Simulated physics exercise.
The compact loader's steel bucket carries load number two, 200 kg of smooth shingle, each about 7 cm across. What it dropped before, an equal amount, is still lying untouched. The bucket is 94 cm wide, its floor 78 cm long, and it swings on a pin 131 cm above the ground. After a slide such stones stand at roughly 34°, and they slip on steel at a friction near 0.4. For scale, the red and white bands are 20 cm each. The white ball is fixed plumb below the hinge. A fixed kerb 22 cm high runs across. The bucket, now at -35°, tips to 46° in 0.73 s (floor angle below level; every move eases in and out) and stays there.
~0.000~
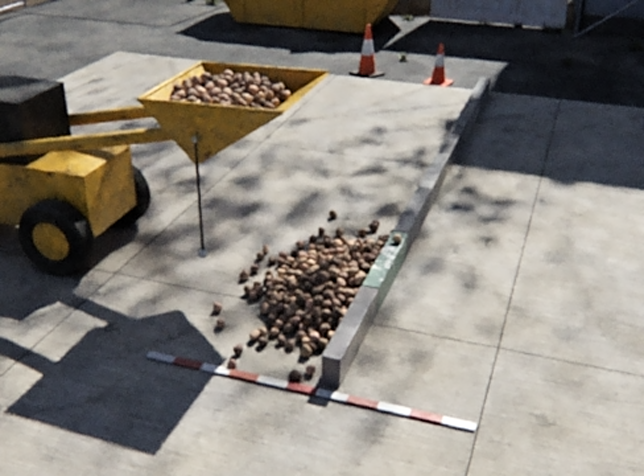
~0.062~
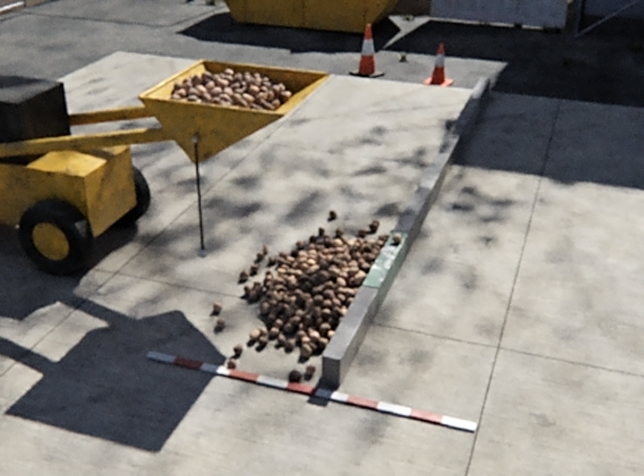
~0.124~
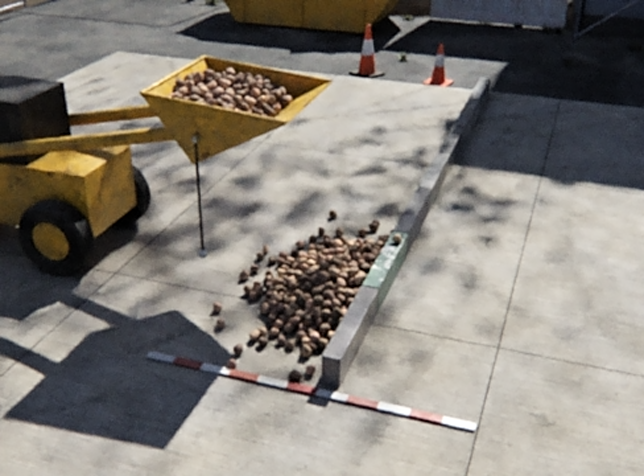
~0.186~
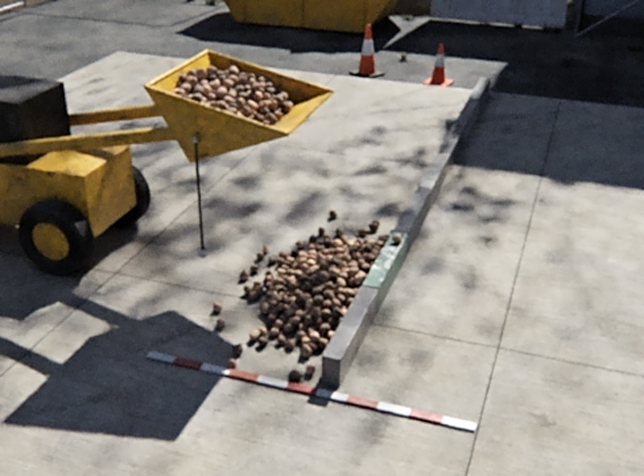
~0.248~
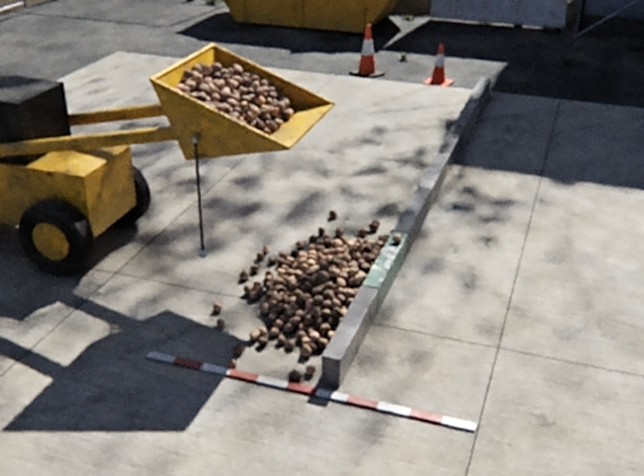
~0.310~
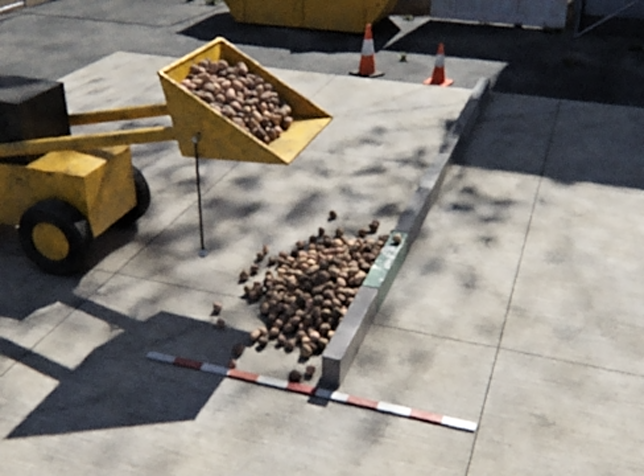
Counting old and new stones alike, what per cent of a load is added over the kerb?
About 2 per cent.
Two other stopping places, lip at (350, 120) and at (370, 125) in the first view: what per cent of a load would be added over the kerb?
About 65 and 85 per cent.
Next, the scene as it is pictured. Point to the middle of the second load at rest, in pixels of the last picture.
Their middle is at about (322, 272).
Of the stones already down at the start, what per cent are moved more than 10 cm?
Roughly 15 per cent of them.
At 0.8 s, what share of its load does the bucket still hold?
It holds some 65 per cent.
After 0.6 s the floor is at 34°; in per cent of one load, 100 in the bucket, 100 on this side of the kerb; the foremost stones are at (373, 270).
After 0.8 s the floor is at 46°; in per cent of one load, 63 in the bucket, 137 on this side of the kerb; the foremost stones are at (373, 270).
After 1.2 s the floor is at 46°; in per cent of one load, 3 in the bucket, 197 on this side of the kerb; the foremost stones are at (374, 263).
After 3.7 s the floor is at 46°; in per cent of one load, 0 in the bucket, 198 on this side of the kerb, 2 over the kerb; the foremost stones are at (422, 291). Net gain over the kerb, 2.
